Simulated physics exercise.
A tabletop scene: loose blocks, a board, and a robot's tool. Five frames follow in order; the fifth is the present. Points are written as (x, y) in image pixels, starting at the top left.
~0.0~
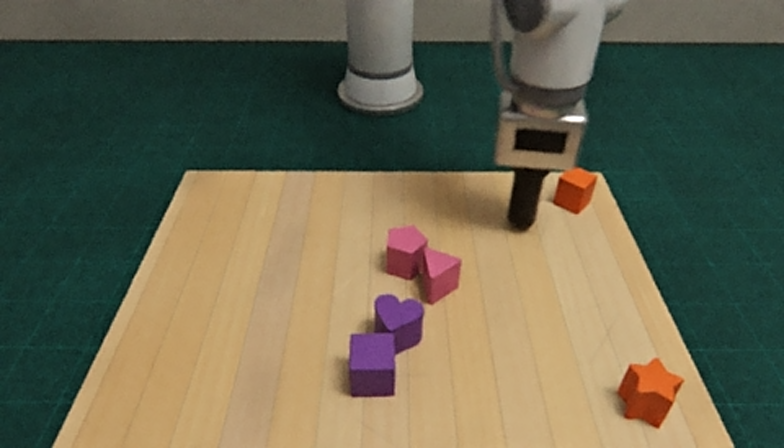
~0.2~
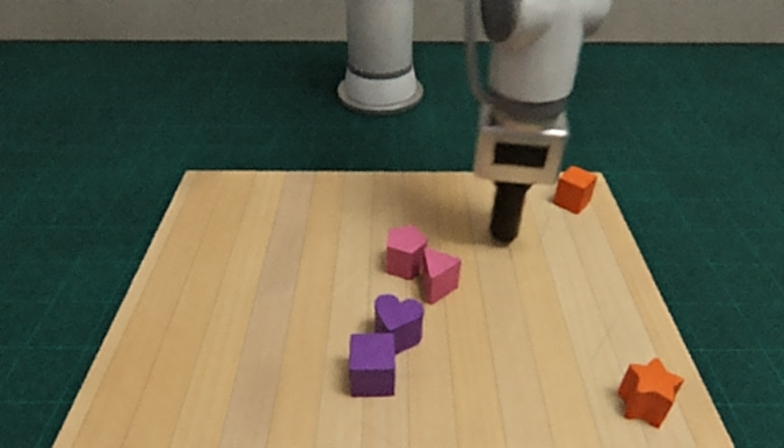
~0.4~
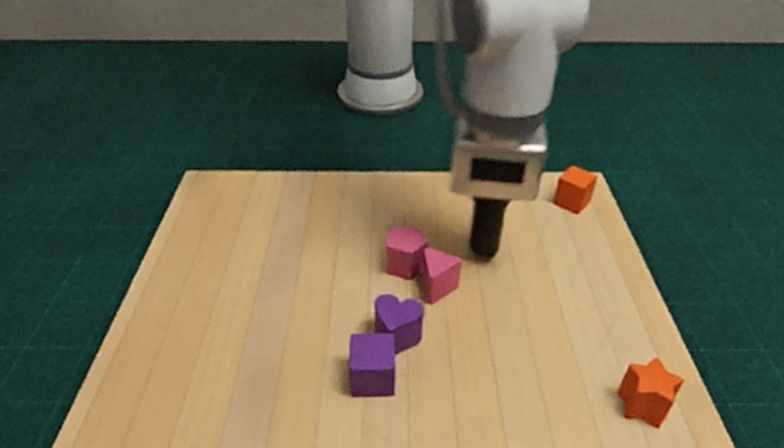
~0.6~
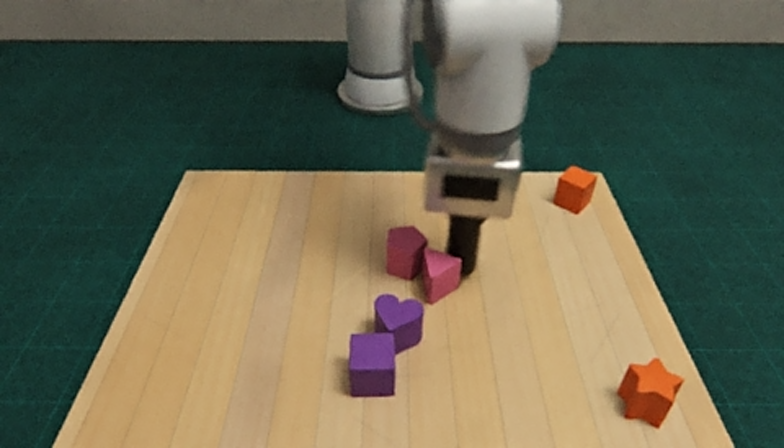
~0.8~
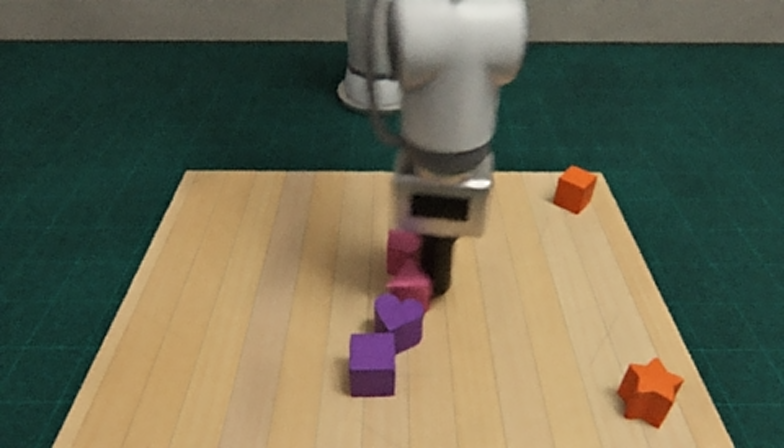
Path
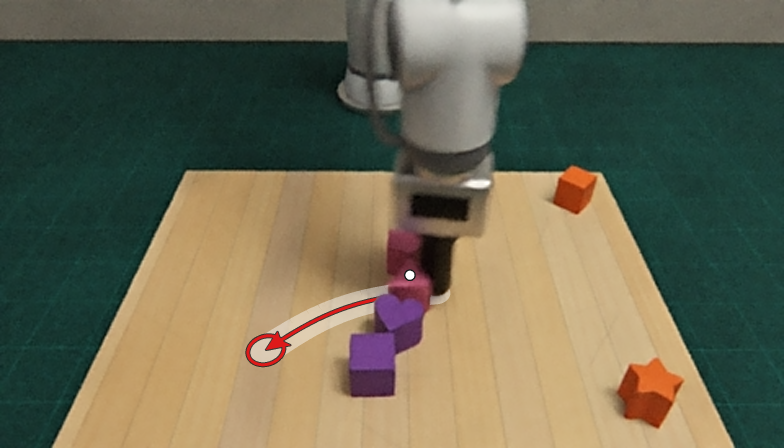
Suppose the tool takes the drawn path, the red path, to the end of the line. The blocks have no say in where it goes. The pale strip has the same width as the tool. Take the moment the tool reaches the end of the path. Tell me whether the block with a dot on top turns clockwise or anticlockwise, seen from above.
It goes anticlockwise.
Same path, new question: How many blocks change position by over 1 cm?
One block, no more.
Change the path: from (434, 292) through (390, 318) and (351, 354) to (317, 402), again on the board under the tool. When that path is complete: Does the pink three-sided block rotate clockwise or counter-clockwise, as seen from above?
Clockwise.
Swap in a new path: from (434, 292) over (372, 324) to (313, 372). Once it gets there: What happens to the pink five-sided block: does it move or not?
It barely shifts, if at all.
The line goes from (434, 292) over (376, 299) and (320, 318) to (266, 350); the dot is on the pink three-sided block.
What follows on the original path. One third of the way, tool at (376, 293); pink three-sided block at (358, 292), turned 45° anticlockwise.
Two thirds of the way, tool at (318, 312); pink three-sided block at (337, 309), turned 90° anticlockwise.
At the end, tool at (264, 343); pink five-sided block unmoved; pink three-sided block at (337, 310), turned 90° anticlockwise.
